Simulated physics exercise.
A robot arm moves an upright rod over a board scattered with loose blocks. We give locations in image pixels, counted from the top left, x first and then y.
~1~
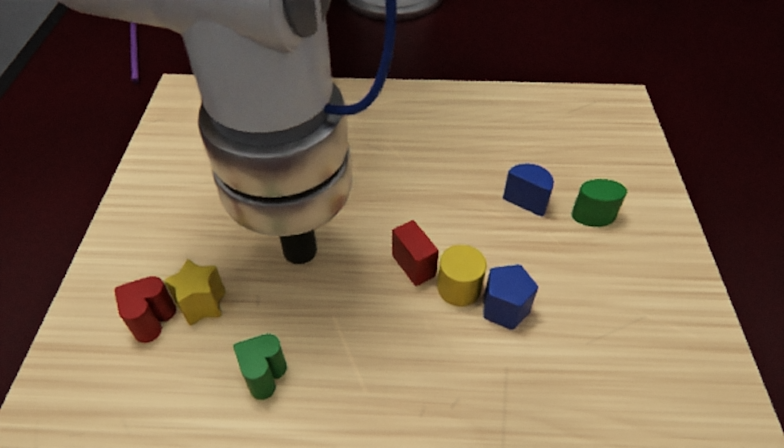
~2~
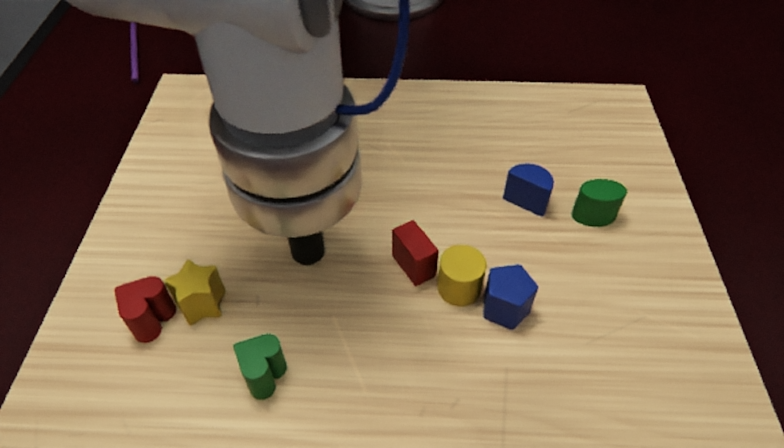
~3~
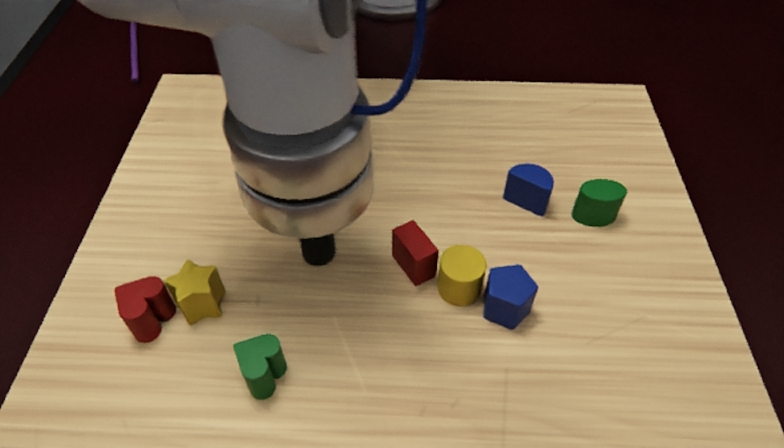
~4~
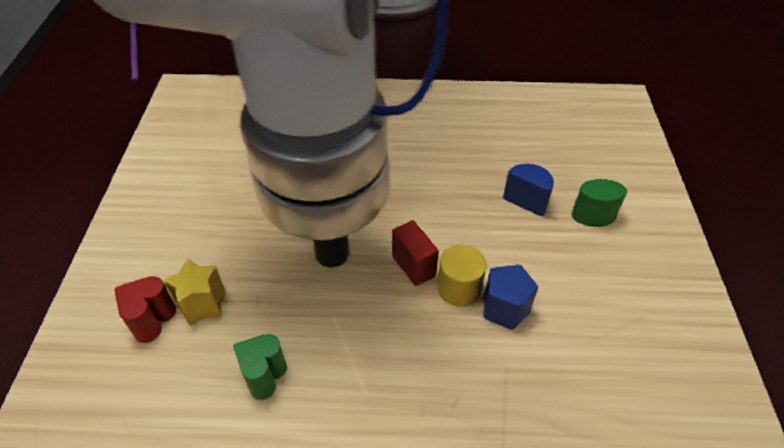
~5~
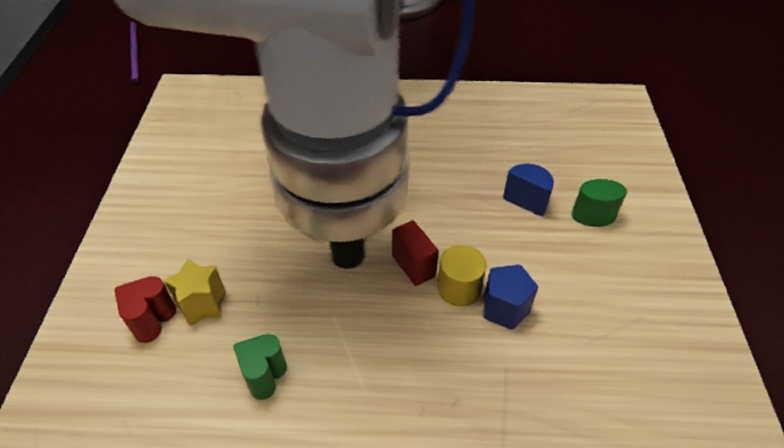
Robot arm sliding an upright black rod slowly rightward over a wooden board of scattered coloured blocks, which all stay still.
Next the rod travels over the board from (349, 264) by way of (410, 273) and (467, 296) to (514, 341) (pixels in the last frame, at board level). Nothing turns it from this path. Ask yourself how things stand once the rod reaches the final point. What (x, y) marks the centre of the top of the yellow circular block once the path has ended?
The middle of its upper face will lie at (528, 273).
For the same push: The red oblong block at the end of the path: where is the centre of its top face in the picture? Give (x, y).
Its top middle is near (446, 228).
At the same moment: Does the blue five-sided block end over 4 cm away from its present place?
Short answer: Yes.
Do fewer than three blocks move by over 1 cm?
Answer: No.
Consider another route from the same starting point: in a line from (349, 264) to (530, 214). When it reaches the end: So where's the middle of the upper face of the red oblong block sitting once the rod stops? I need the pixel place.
It will end up at (450, 236).
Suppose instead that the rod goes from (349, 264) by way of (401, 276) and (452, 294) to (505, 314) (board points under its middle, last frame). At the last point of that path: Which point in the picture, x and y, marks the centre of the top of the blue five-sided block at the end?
The point I'd pick in the picture is (555, 292).
What follows on the original path. One third of the way, rod (411, 265); red oblong block (436, 233); yellow circular block (470, 262).
Two thirds of the way, rod (470, 289); red oblong block (446, 228), turned 25° anticlockwise; yellow circular block (514, 269); blue five-sided block (556, 297), turned 55° clockwise.
At the end, rod (516, 334); red oblong block (446, 228), turned 25° anticlockwise; yellow circular block (528, 273); blue five-sided block (572, 300), turned 85° clockwise.
